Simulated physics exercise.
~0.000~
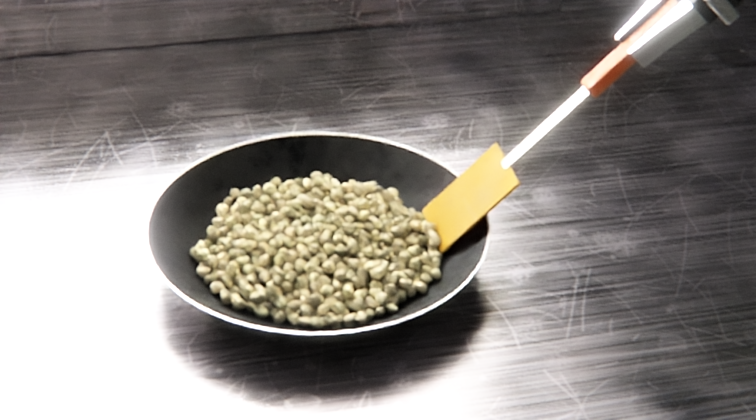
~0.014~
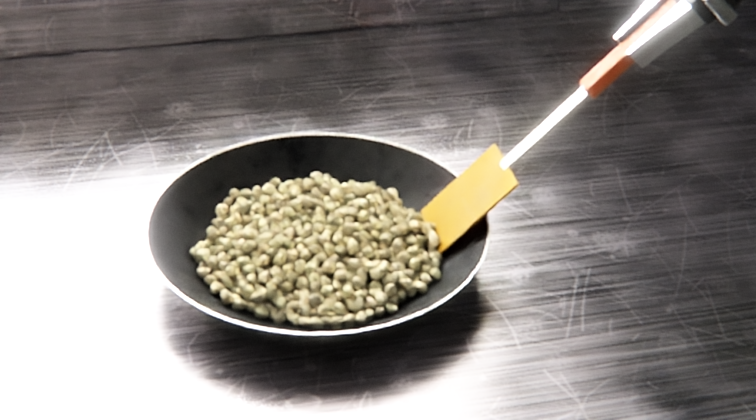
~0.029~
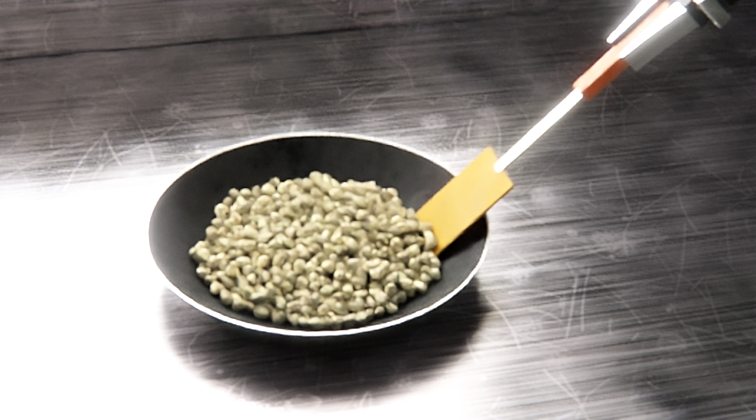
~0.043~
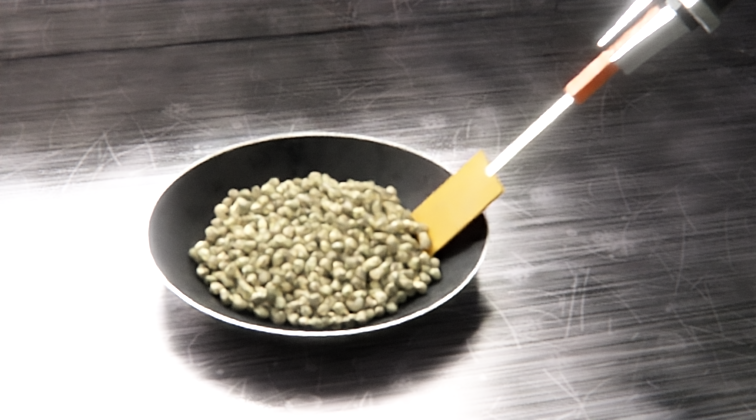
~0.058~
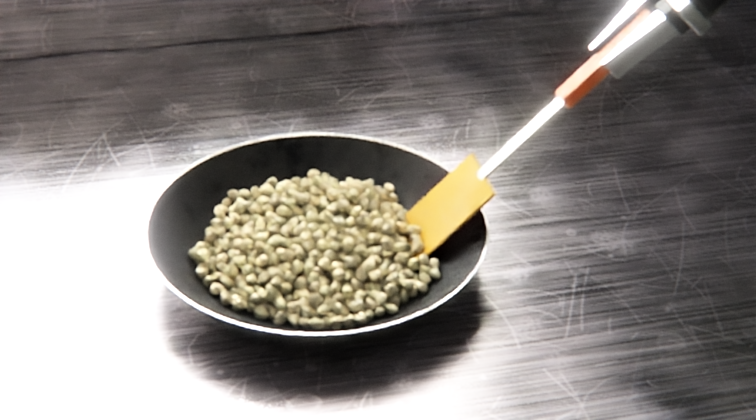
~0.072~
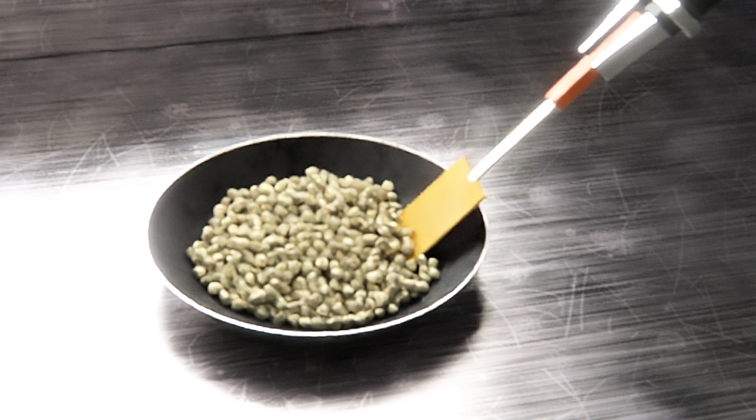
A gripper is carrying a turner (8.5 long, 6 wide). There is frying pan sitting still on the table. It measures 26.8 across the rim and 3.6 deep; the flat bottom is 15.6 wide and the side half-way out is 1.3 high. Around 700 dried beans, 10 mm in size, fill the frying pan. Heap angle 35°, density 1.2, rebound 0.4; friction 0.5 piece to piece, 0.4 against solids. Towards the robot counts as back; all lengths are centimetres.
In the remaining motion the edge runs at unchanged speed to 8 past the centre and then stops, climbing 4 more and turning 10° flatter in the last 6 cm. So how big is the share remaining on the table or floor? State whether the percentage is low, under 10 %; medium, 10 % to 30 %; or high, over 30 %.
The percentage is low.
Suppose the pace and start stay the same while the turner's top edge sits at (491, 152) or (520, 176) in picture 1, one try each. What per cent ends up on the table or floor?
Close to 0 and 5 percent respectively.
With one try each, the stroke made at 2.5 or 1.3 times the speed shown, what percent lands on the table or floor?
Around 20 per cent and around 5 per cent.
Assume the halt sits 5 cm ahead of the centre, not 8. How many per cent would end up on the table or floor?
Then the share is near 0 in a hundred.
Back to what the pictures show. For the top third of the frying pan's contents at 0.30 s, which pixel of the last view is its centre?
Roughly pixel (228, 238).
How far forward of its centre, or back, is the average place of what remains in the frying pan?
I'd put it at roughly 4.0 cm toward the front.
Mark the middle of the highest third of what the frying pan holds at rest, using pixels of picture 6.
Roughly at (208, 239).
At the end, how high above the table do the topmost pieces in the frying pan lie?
It reaches roughly 5.5 cm.
By 0.19 s, sloping 45°, highest piece 4 above the table; 697 in the frying pan.
By 0.30 s, sloping 41°, highest piece 5 above the table; 697 in the frying pan.
By 0.56 s, sloping 35°, highest piece 5 above the table; 683 in the frying pan, 10 on the table or floor, 4 on the blade or in flight.
By 1.61 s, sloping 35°, highest piece 5 above the table; 682 in the frying pan, 15 on the table or floor.
Final count, 682 in the frying pan, 15 on the table or floor. That is 2 % on the table or floor.
